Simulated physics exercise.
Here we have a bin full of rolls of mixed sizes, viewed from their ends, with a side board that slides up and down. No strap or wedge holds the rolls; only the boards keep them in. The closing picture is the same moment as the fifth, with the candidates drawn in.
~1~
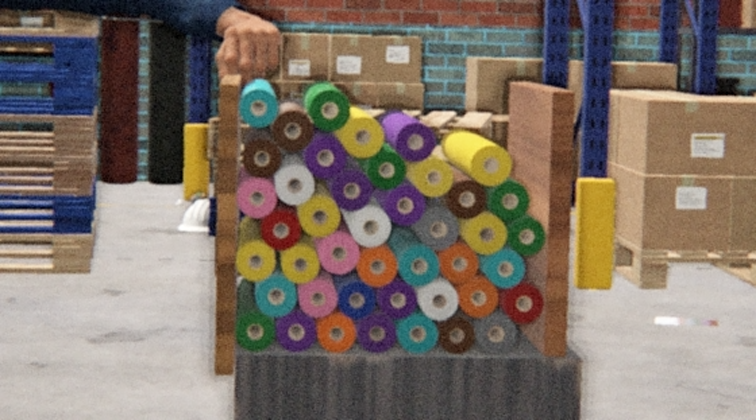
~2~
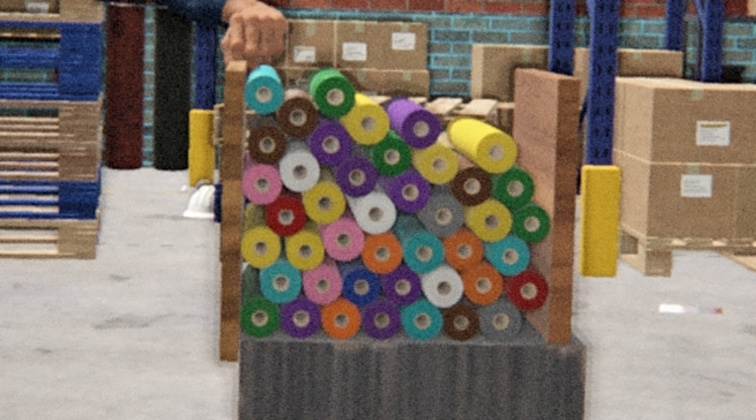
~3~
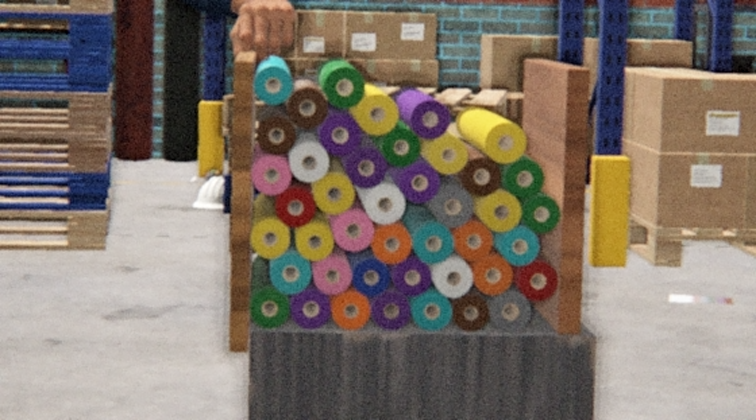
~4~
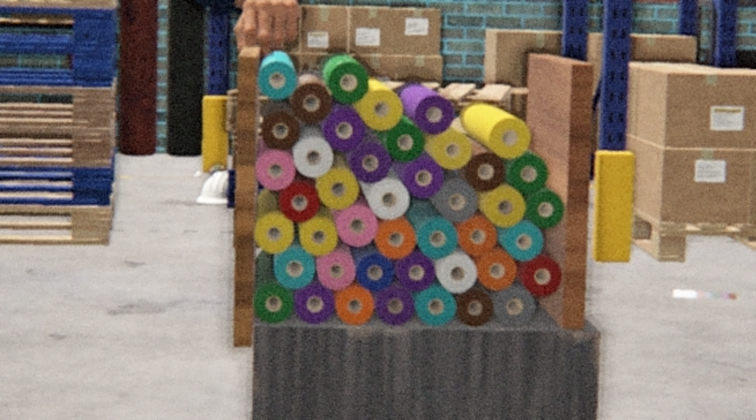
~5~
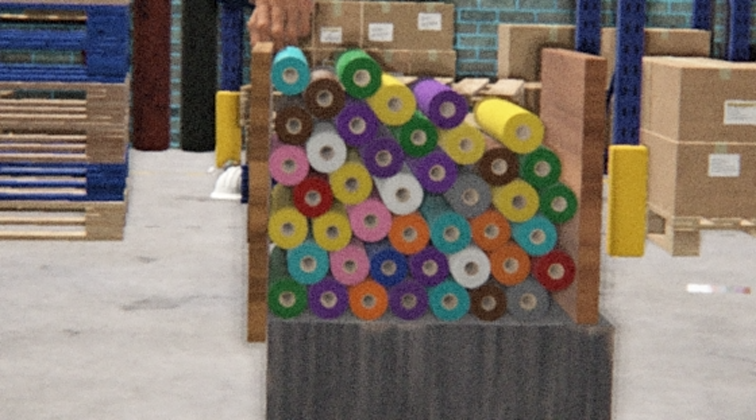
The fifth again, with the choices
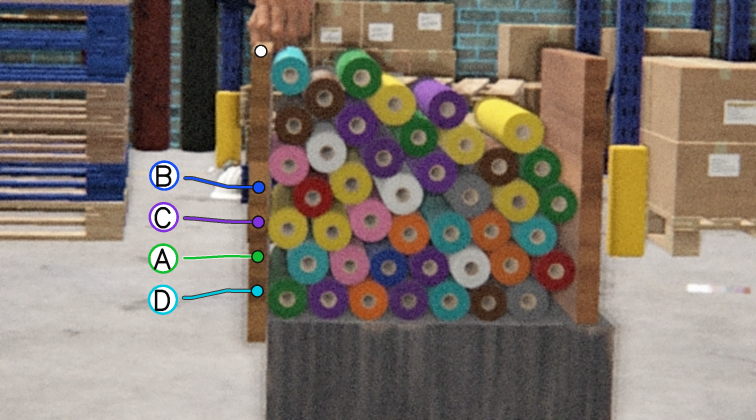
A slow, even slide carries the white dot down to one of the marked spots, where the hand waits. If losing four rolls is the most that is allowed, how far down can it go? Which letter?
The lowest mark that will do is B.
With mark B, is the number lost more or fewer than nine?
Fewer than nine.
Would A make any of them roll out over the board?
Yes, at A.
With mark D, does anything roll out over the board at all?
At D: Yes.
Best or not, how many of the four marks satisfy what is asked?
One of them.
On the marked copy, A at (258, 256); B at (259, 187); C at (259, 222); D at (258, 291); the white dot at (261, 52).
With B. Early on, top of the board (270, 114).
Further on, top of the board (269, 184).
At the end, top of the board (269, 187), four out over the board.
As for the rest, A more than four out over the board; C more than four out over the board; D more than four out over the board.
